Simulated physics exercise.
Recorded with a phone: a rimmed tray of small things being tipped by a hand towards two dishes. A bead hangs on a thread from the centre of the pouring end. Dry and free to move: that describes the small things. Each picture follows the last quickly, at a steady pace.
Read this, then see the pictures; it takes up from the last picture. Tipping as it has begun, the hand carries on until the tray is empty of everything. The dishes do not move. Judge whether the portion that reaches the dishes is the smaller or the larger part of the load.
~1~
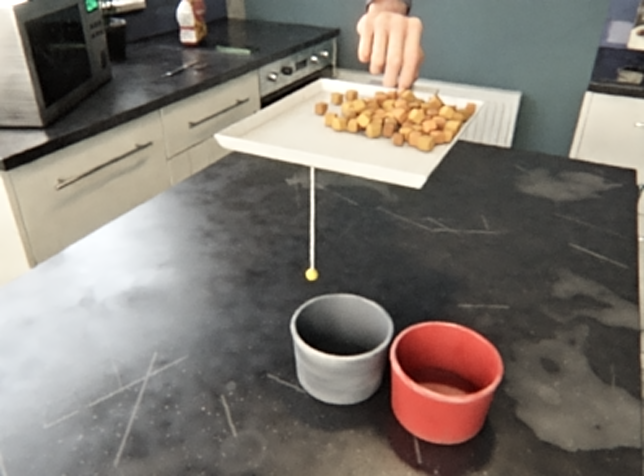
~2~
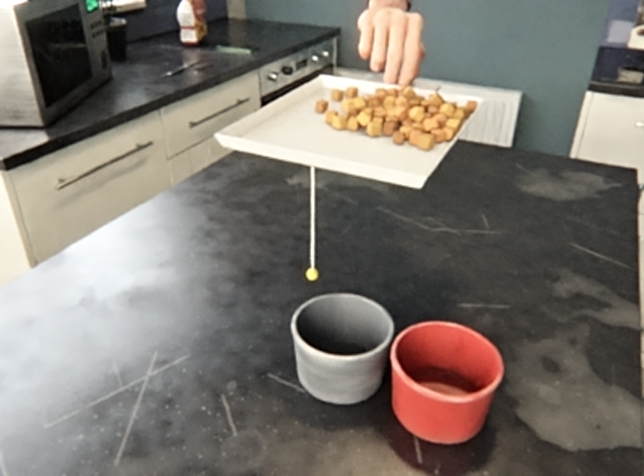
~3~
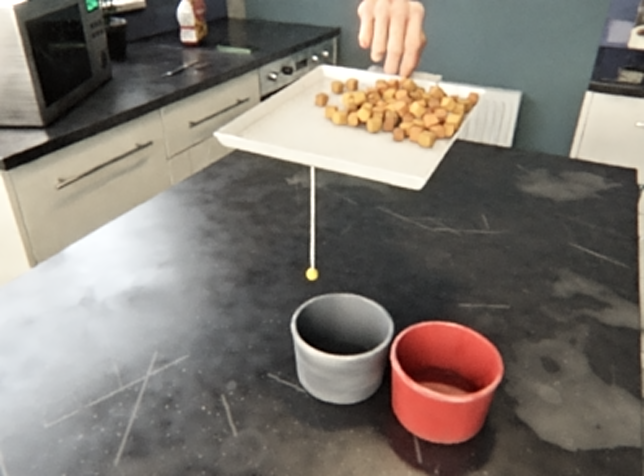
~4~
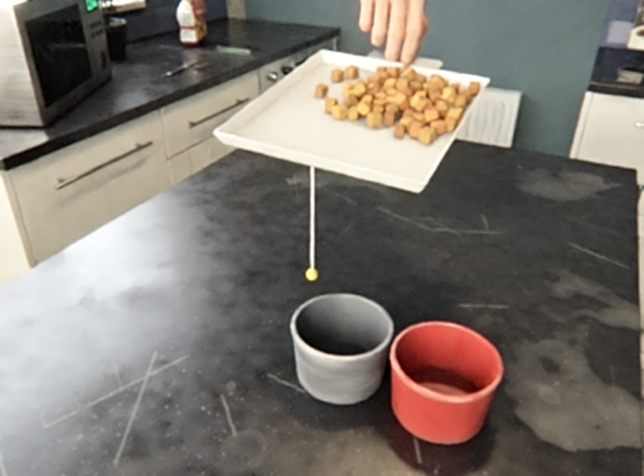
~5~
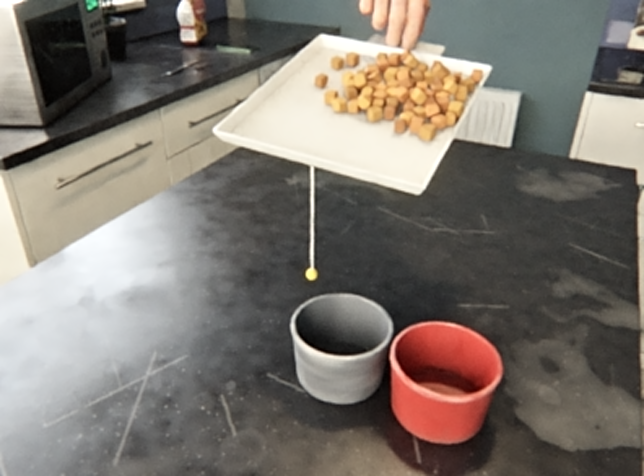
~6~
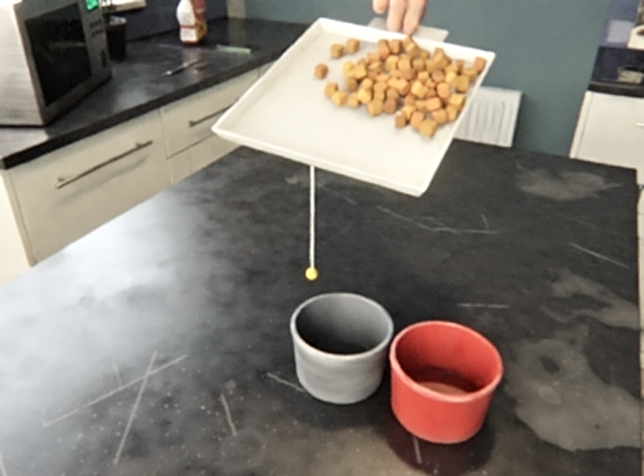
In the end the dishes save the greater share of it.
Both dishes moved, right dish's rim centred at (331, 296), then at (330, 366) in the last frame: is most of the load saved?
A minority, then a minority.
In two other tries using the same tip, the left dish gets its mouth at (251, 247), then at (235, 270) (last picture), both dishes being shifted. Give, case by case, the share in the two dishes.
Roughly 0% first, roughly 10% second.
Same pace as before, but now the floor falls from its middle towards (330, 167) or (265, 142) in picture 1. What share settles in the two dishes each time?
Near 60 % and, after that, 0 %.
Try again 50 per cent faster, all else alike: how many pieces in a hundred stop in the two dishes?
About 60 %.
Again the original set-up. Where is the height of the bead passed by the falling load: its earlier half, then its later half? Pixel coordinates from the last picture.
I'd put it at roughly (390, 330), and after that at roughly (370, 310).
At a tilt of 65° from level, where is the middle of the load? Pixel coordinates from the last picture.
Somewhere near pixel (390, 184).
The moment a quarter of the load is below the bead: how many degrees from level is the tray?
The tilt is near 70° by then.
Just after the last frame, tray tipped steeply; roughly two thirds on the tray; about a tenth in the right dish; about a tenth in the left dish; roughly a quarter in the air.
A moment on, tray tipped past a quarter turn; roughly a third in the right dish; roughly half in the left dish; roughly a quarter outside both; just a few in the air.
Further on, tray tipped past a quarter turn; roughly a third in the right dish; roughly half in the left dish; roughly a quarter outside both.
When it is over, tray tipped past a quarter turn; roughly a third in the right dish; roughly half in the left dish; roughly a quarter outside both.
